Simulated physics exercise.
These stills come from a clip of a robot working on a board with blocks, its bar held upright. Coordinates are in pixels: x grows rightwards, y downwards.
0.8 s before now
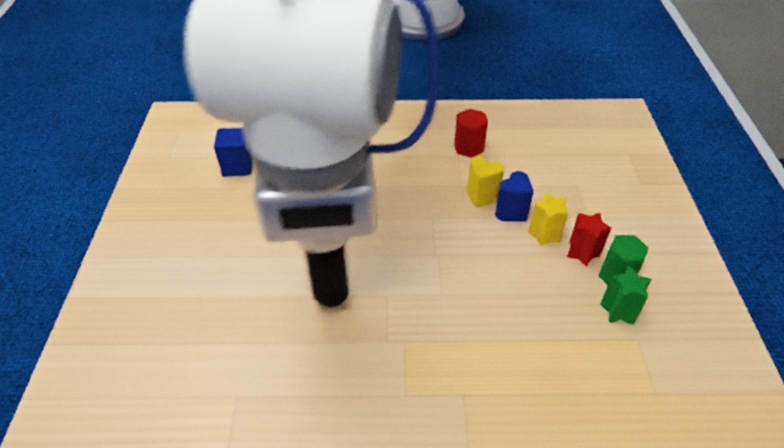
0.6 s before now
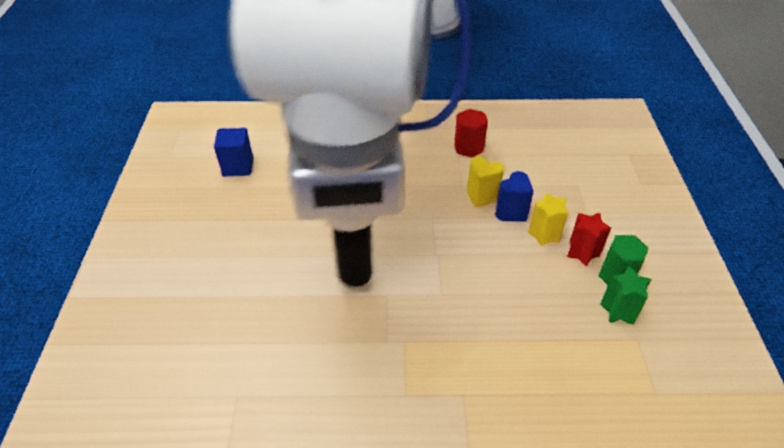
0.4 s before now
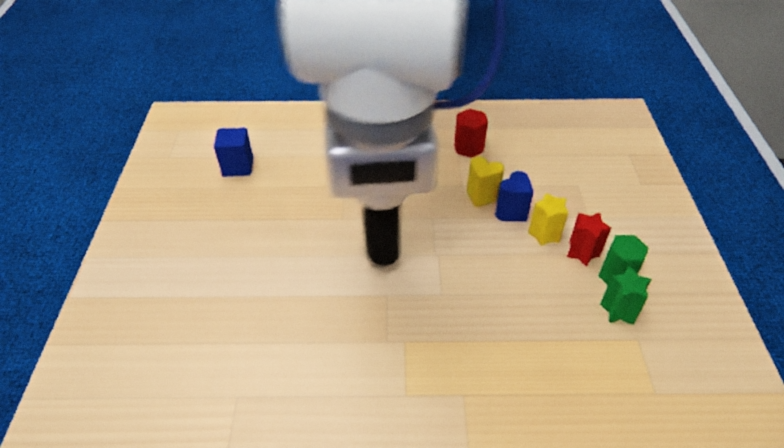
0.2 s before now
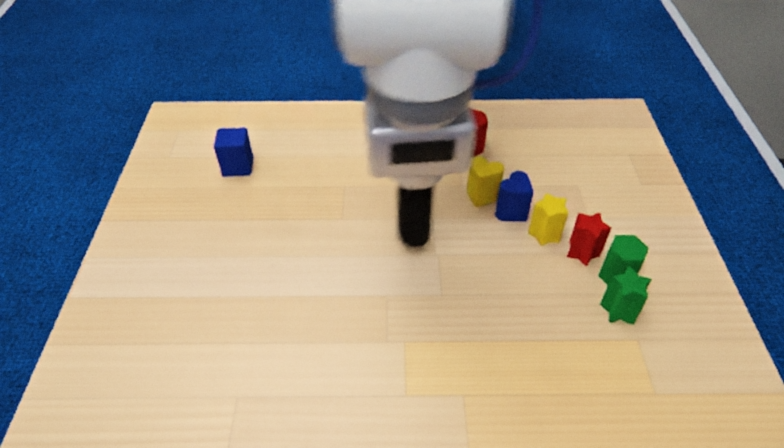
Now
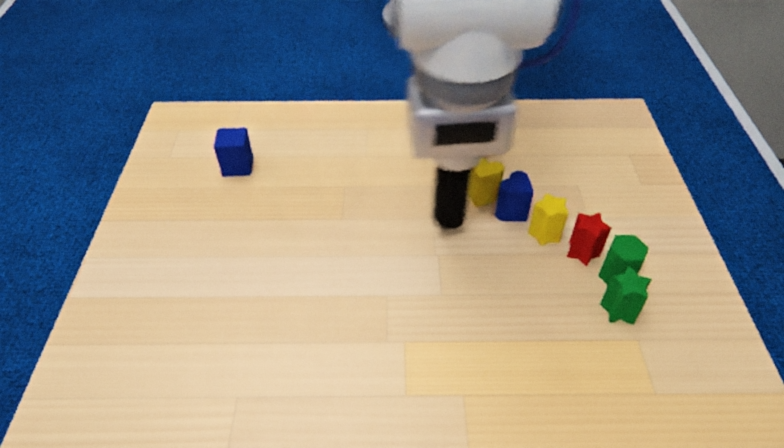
A white robot arm with a black bar moved steadily right and toward the back of a wooden board, nearing the yellow and blue heart blocks, while all the colored blocks stayed still.
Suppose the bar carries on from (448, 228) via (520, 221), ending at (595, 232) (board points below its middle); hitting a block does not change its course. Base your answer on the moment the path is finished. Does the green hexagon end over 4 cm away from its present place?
I'd say no.
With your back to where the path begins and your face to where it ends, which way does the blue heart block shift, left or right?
So, looking from the first point of the path to the last, the blue heart block moves leftwards.
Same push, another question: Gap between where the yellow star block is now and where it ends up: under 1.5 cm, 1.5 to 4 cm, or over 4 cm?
Offset: Above 4 cm.
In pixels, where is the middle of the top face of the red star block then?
By then it is at (642, 242).
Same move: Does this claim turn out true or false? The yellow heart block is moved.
This is false.
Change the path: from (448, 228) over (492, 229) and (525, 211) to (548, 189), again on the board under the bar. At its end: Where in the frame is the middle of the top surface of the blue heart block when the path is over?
Expect it around (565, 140).
The first path, step by step. One third of the way, bar (499, 212); blue heart block (531, 179).
Two thirds of the way, bar (548, 215); blue heart block (557, 173), turned 90° anticlockwise; yellow star block (576, 212), turned 15° clockwise; red star block (601, 226).
At the end, bar (598, 222); yellow heart block still; blue heart block (560, 174), turned 105° anticlockwise; yellow star block (620, 223), turned 35° clockwise; red star block (642, 242), turned 30° clockwise; green hexagon (654, 266), turned 30° clockwise.
